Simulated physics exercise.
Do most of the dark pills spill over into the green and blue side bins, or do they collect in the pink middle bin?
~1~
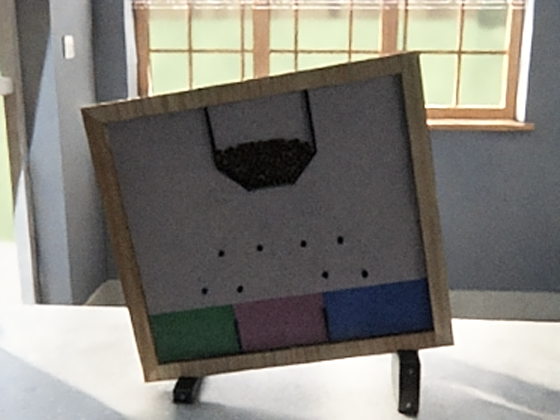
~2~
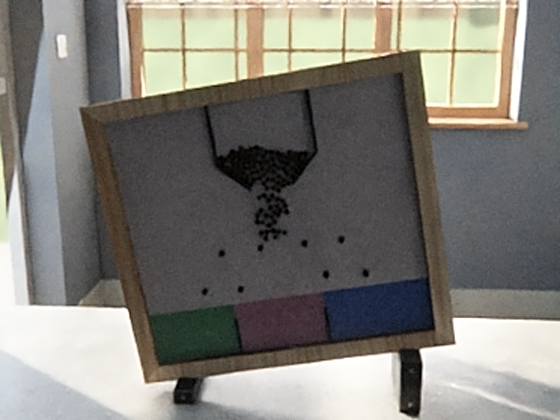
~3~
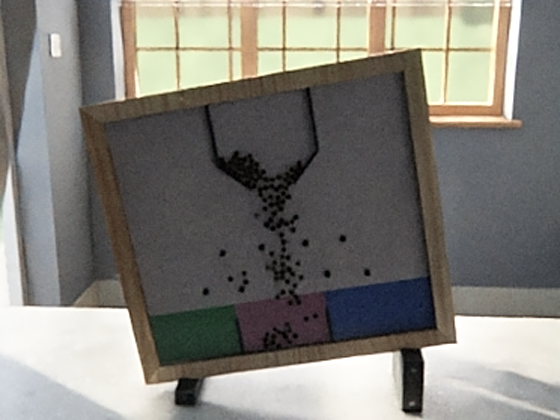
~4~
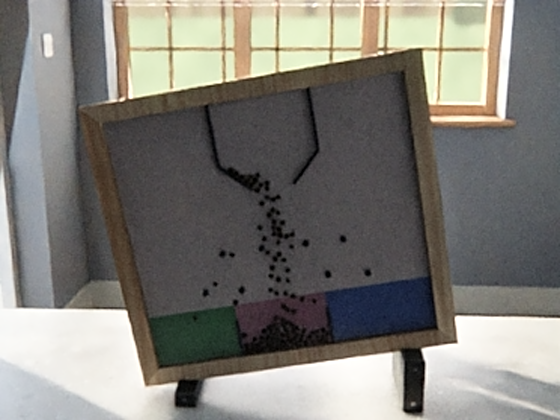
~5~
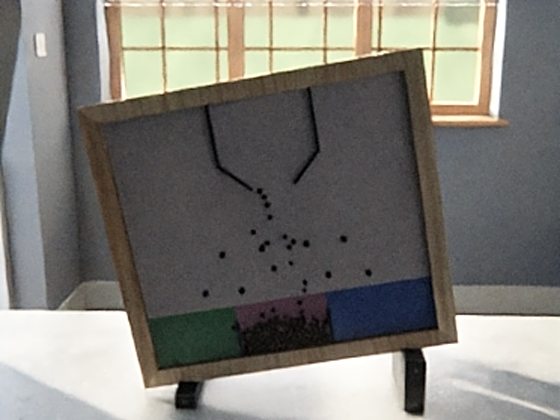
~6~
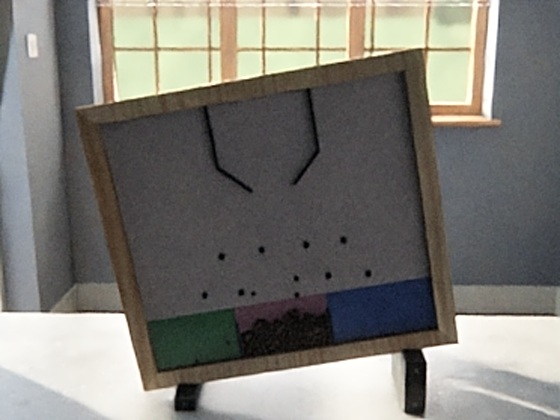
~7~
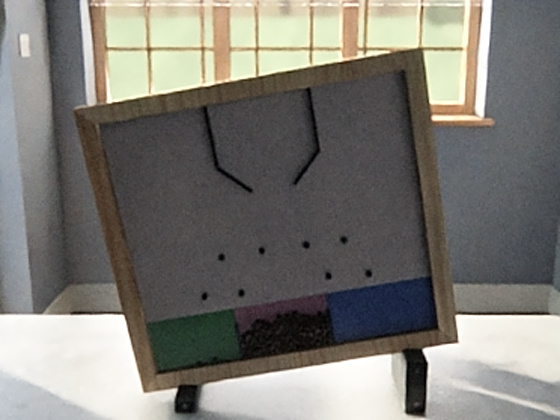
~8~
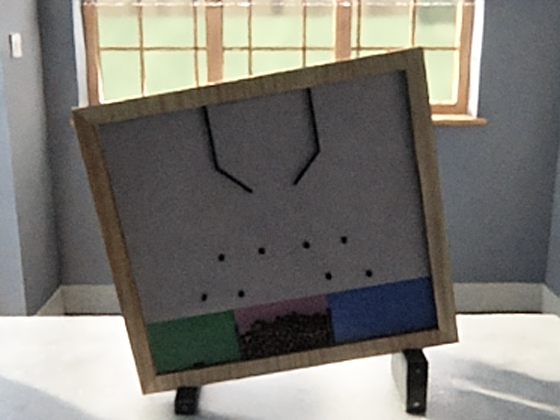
Most of them collect in the pink middle bin, with hardly any ending up in the green or blue bins.
